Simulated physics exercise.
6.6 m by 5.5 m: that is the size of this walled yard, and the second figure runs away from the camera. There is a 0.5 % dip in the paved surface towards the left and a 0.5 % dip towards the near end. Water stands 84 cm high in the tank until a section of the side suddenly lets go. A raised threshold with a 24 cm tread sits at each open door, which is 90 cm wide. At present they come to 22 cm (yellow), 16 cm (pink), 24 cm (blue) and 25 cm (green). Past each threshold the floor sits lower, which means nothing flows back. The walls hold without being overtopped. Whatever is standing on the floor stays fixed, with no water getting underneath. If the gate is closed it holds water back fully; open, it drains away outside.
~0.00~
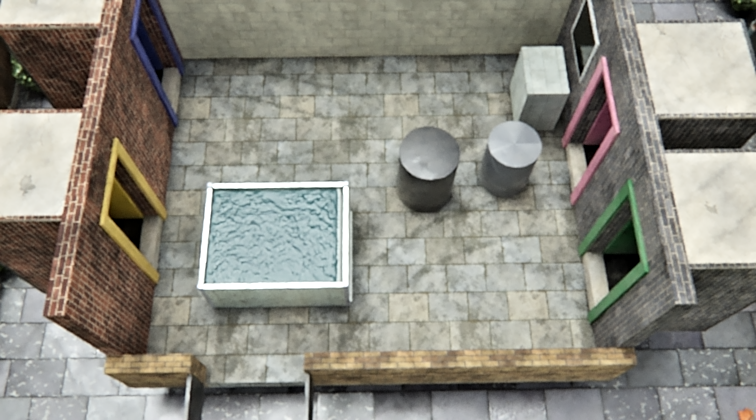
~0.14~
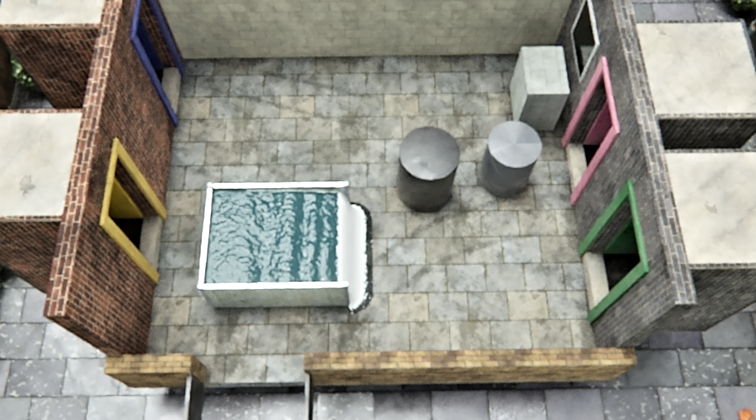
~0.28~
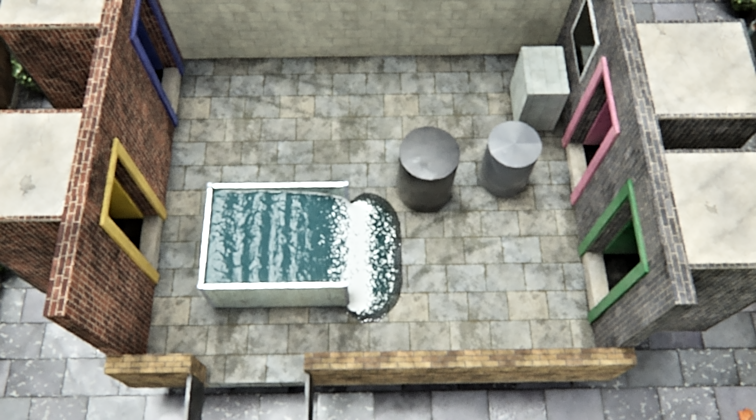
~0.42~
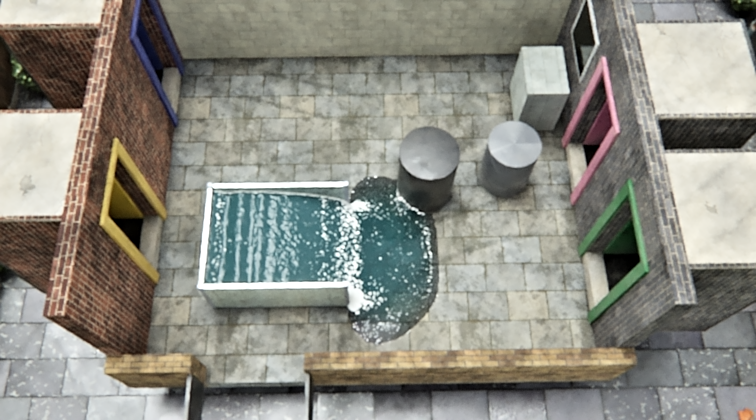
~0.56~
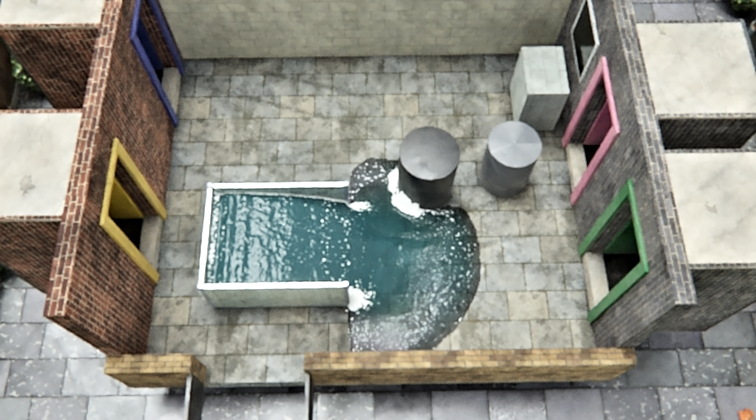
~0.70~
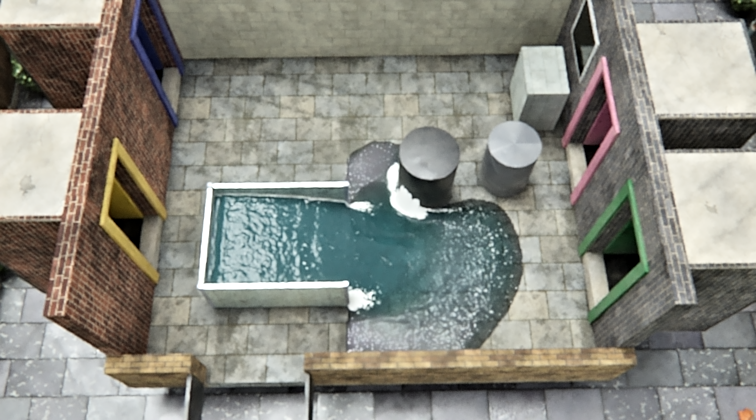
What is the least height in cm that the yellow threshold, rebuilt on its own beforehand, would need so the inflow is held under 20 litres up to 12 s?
Around 10.5 cm would be enough.
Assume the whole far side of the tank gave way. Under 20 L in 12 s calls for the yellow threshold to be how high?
Some 6.0 centimetres.
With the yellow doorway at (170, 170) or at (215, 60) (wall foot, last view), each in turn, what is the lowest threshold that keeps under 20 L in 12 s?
In turn: Roughly 6.0 cm, roughly 9.0 cm.
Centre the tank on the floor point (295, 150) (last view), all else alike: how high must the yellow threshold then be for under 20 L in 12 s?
Then roughly 10.5 cm.
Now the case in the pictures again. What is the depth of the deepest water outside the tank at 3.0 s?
Close to 32 centimetres.
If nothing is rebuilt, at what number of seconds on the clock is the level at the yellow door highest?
Near 9.0 seconds.
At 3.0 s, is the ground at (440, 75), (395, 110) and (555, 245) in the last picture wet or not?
Status: Submerged / submerged / submerged.
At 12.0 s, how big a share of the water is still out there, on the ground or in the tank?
Something near 88 out of a hundred parts.
After 1.4 s water covers 35 % of the floor, deepest (43 cm) near (574, 245); it has not reached the yellow door.
After 3.0 s water covers 55 % of the floor, deepest (32 cm) near (572, 312); it has not reached the yellow door.
After 12.0 s water covers 100 % of the floor, deepest (14 cm) near (146, 367); 12 cm at the yellow door, 0 litres in over its 22 cm threshold.
At the yellow door as built, the water arrived by 6.6 s and peaked near 16 cm at 9.2 s.
Run again over the same 12 s with other heights there, 42 litres in over 8.5 cm, 10 litres over 12 cm. The limit of 20 litres is kept from about 10.5 cm up.
